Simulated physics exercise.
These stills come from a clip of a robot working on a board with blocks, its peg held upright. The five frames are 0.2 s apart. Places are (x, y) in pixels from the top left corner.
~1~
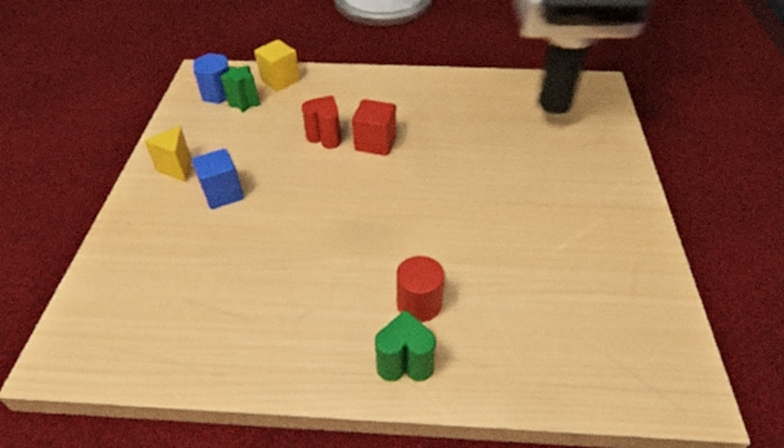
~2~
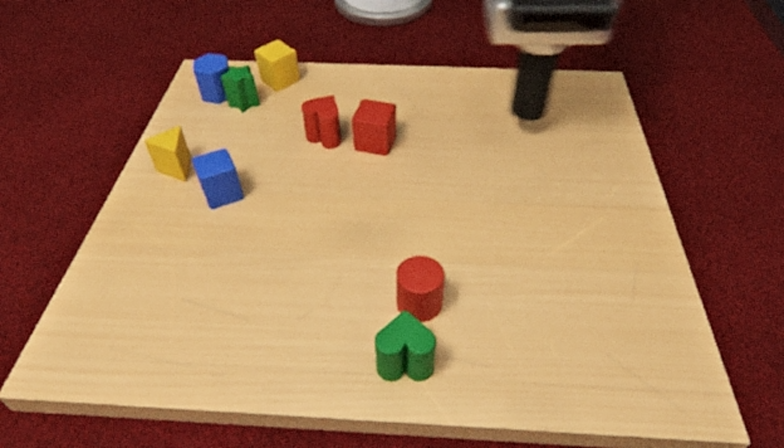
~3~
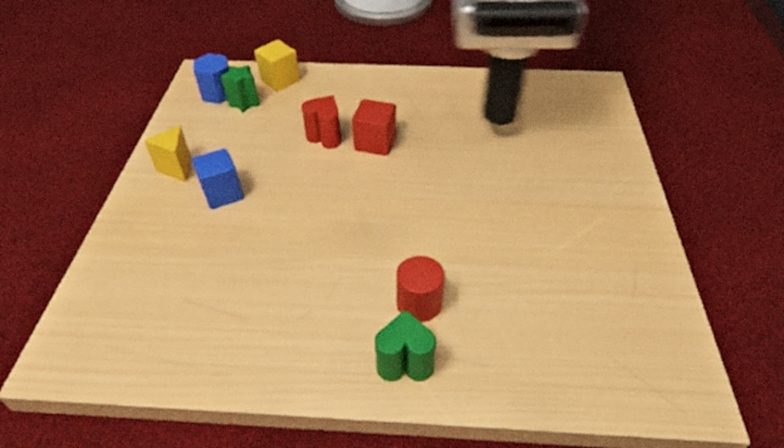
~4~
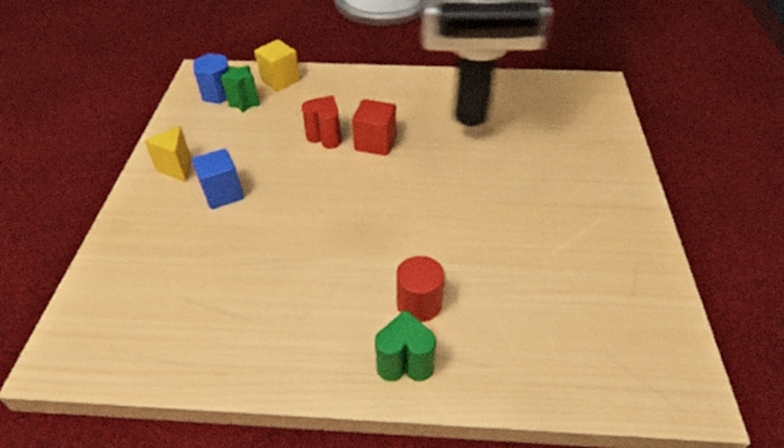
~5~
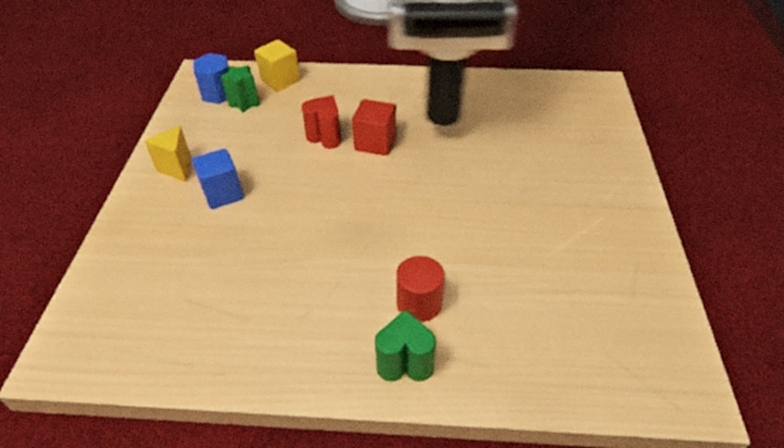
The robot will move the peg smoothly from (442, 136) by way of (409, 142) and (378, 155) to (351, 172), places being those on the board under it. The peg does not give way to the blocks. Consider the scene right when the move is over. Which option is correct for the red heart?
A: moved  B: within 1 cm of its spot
A (moved)
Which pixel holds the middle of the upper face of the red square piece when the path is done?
Put as a pixel place, it's (318, 126).
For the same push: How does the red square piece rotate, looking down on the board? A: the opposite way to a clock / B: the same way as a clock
Option B.
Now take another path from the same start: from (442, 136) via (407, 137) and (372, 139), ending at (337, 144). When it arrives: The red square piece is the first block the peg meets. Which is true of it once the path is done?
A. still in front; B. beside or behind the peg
Answer: A.
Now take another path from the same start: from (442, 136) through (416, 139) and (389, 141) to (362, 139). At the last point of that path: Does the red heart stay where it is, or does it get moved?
It is moved off its spot.
The first path, step by step. One third of the way, peg at (408, 123); red square piece at (370, 111).
Two thirds of the way, peg at (377, 135); red heart at (312, 106), turned 30° clockwise; red square piece at (338, 120).
At the end, peg at (350, 152); red heart at (305, 106), turned 55° clockwise; red square piece at (318, 126), turned 35° clockwise.
